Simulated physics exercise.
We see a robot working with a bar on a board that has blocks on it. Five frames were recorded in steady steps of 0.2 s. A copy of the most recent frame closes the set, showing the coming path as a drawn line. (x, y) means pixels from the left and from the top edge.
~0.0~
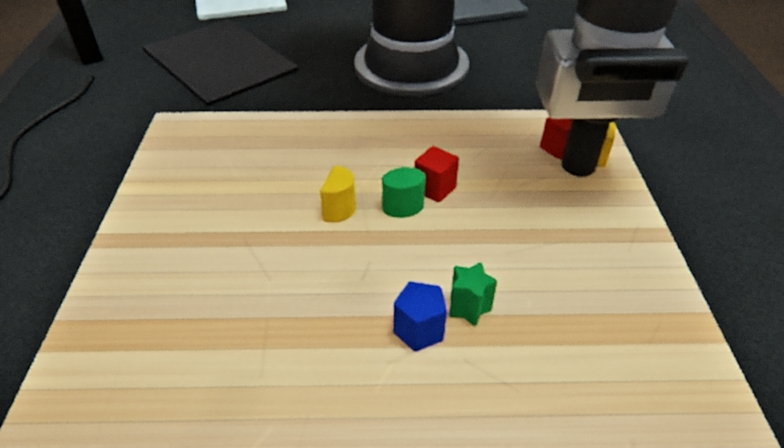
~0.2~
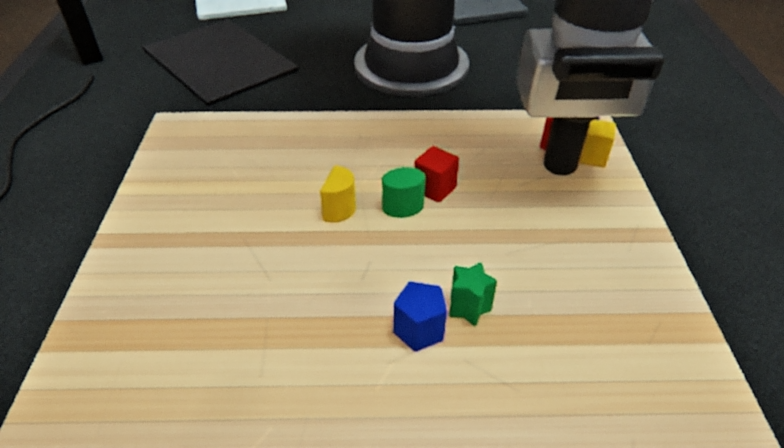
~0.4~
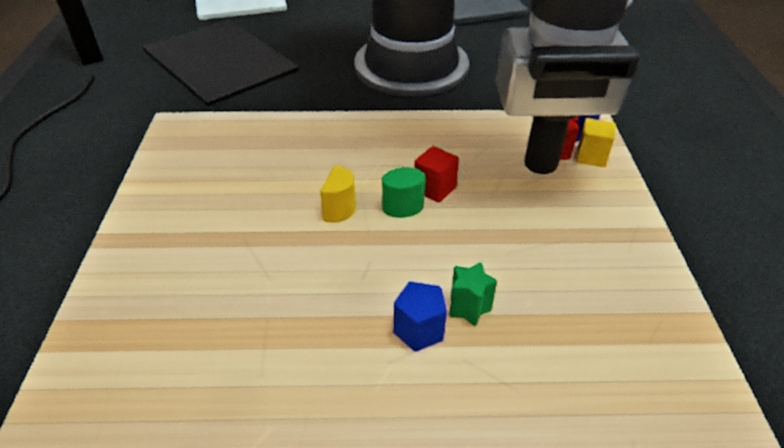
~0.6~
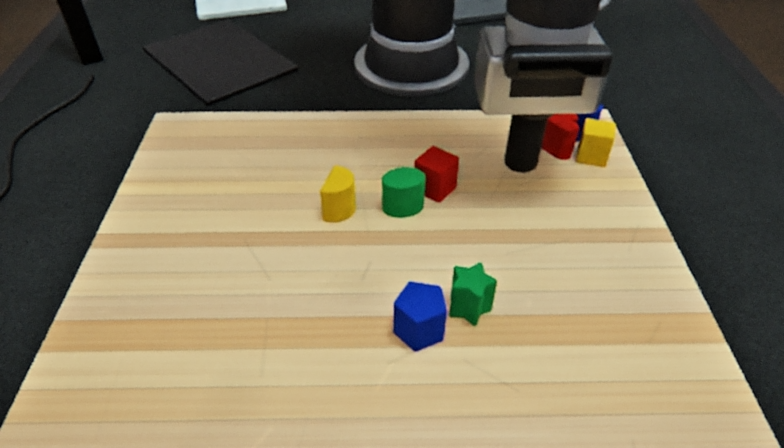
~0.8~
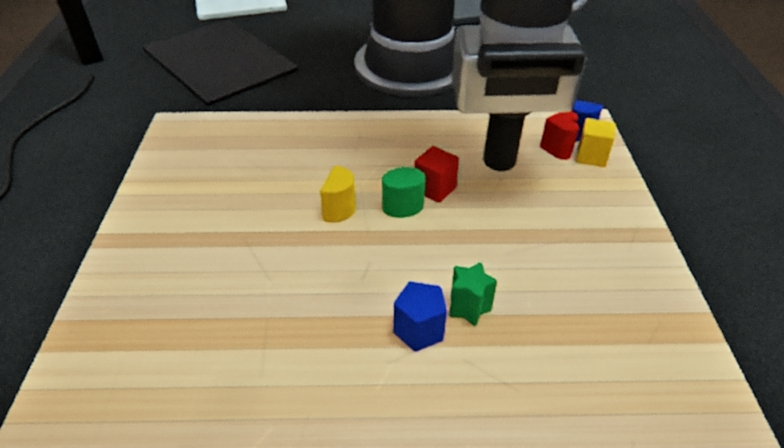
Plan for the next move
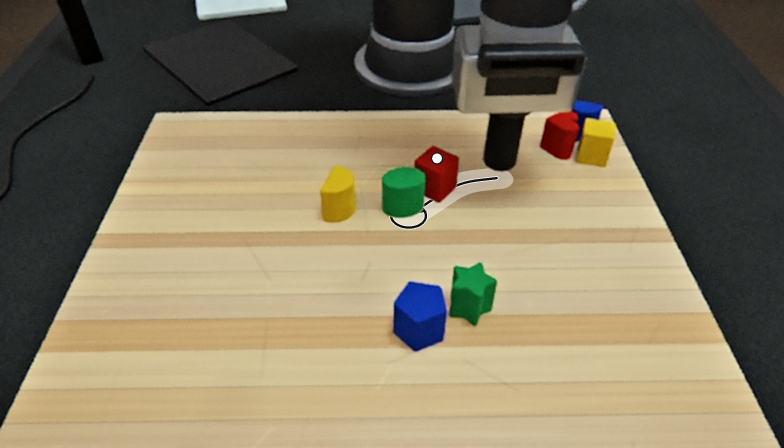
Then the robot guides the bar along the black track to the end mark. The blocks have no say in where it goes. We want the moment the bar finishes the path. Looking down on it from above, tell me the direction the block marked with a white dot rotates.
Clockwise rotation.
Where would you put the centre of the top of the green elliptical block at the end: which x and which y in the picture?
It comes to (366, 186).
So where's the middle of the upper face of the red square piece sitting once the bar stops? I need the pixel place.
The middle of its upper face should be somewhere near (389, 165).
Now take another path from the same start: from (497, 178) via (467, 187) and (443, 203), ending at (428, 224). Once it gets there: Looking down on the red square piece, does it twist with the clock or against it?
Prediction: Clockwise.
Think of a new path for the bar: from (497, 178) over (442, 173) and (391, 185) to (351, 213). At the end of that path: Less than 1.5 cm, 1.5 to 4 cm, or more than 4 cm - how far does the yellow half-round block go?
Between 1.5 and 4 cm.
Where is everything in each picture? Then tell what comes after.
Lower end of the bar (578, 168), tops of blocks, yellow half-round block (338, 179), green elliptical block (404, 177), red square piece (437, 158), in the first picture.
Bar (560, 167), blocks as before, in the second picture.
Bar (541, 165), blocks as before, in the third picture.
Bar (520, 164), blocks as before, in the fourth picture.
Bar (499, 163), yellow half-round block (338, 179), green elliptical block (404, 177), red square piece (437, 158), in the fifth picture.
The drawn path runs from (497, 178) over (463, 183) and (435, 198) to (408, 215); the dot is on the red square piece.
What follows on the original path. One third of the way, bar (464, 168); red square piece (428, 160).
Two thirds of the way, bar (436, 183); green elliptical block (369, 185), turned 40° anticlockwise; red square piece (401, 164), turned 50° clockwise.
At the end, bar (409, 200); yellow half-round block (335, 179); green elliptical block (366, 186), turned 55° anticlockwise; red square piece (389, 165), turned 95° clockwise.
